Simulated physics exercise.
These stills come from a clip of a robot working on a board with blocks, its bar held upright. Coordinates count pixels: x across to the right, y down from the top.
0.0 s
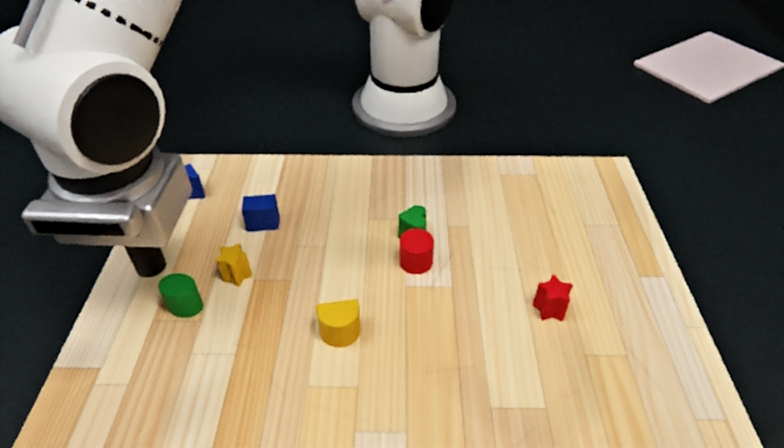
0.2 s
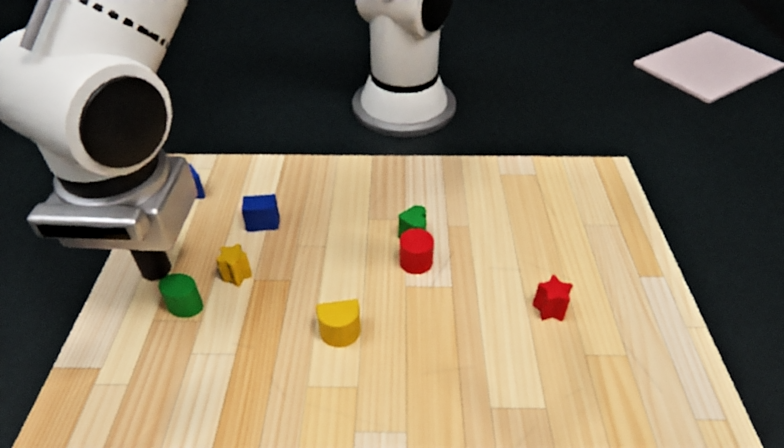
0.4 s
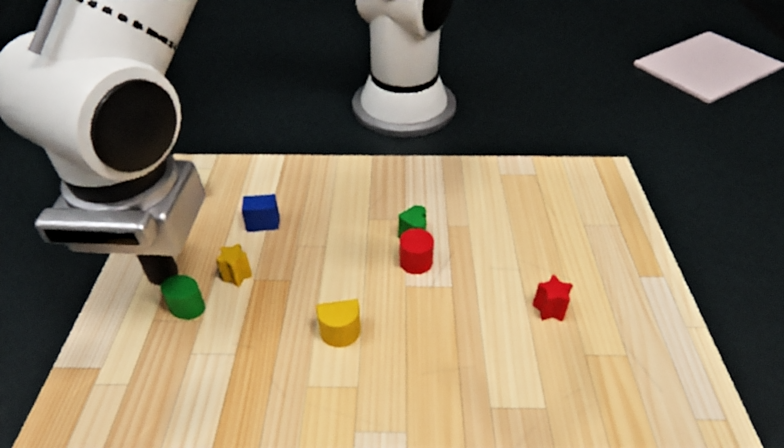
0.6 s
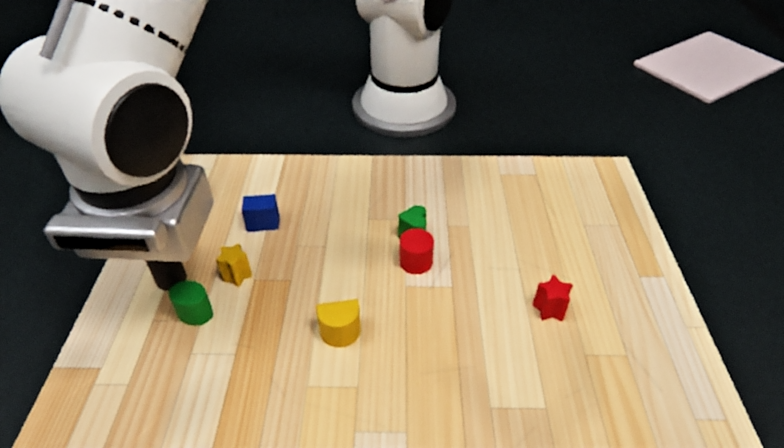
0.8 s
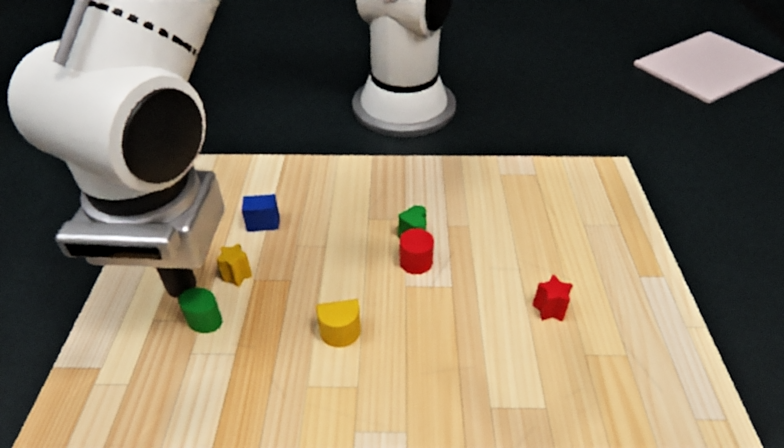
Robot arm lowering its dark bar beside a green block, then nudging it slightly toward the lower right across a wooden board.
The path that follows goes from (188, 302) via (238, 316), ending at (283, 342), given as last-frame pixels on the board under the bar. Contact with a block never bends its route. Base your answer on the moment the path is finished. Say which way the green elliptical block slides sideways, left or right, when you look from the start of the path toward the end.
The right-hand side.
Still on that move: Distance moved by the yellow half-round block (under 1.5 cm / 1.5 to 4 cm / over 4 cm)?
My answer is that it shifts under 1.5 cm.
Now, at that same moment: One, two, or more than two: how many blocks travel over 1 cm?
There will be one block displaced.
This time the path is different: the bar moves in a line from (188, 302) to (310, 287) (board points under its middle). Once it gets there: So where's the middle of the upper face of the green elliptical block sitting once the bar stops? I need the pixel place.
It comes to (216, 304).
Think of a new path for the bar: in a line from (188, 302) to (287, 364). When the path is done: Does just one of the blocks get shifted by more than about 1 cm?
My answer is yes.
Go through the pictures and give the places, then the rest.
In the first picture, bar's lower end at (152, 267); green elliptical block at (176, 284); yellow star block at (231, 254); yellow half-round block at (338, 312).
In the second picture, bar at (157, 270); blocks still.
In the third picture, bar at (163, 275); green elliptical block at (179, 286).
In the fourth picture, bar at (172, 280); green elliptical block at (187, 292).
In the fifth picture, bar at (182, 286); green elliptical block at (197, 299); yellow star block at (231, 254); yellow half-round block at (338, 312).
What follows on the original path. One third of the way, bar at (218, 295); green elliptical block at (221, 316), turned 40° clockwise.
Two thirds of the way, bar at (249, 309); green elliptical block at (234, 332), turned 95° clockwise.
At the end, bar at (279, 327); green elliptical block at (241, 338), turned 140° clockwise; yellow star block still; yellow half-round block still.
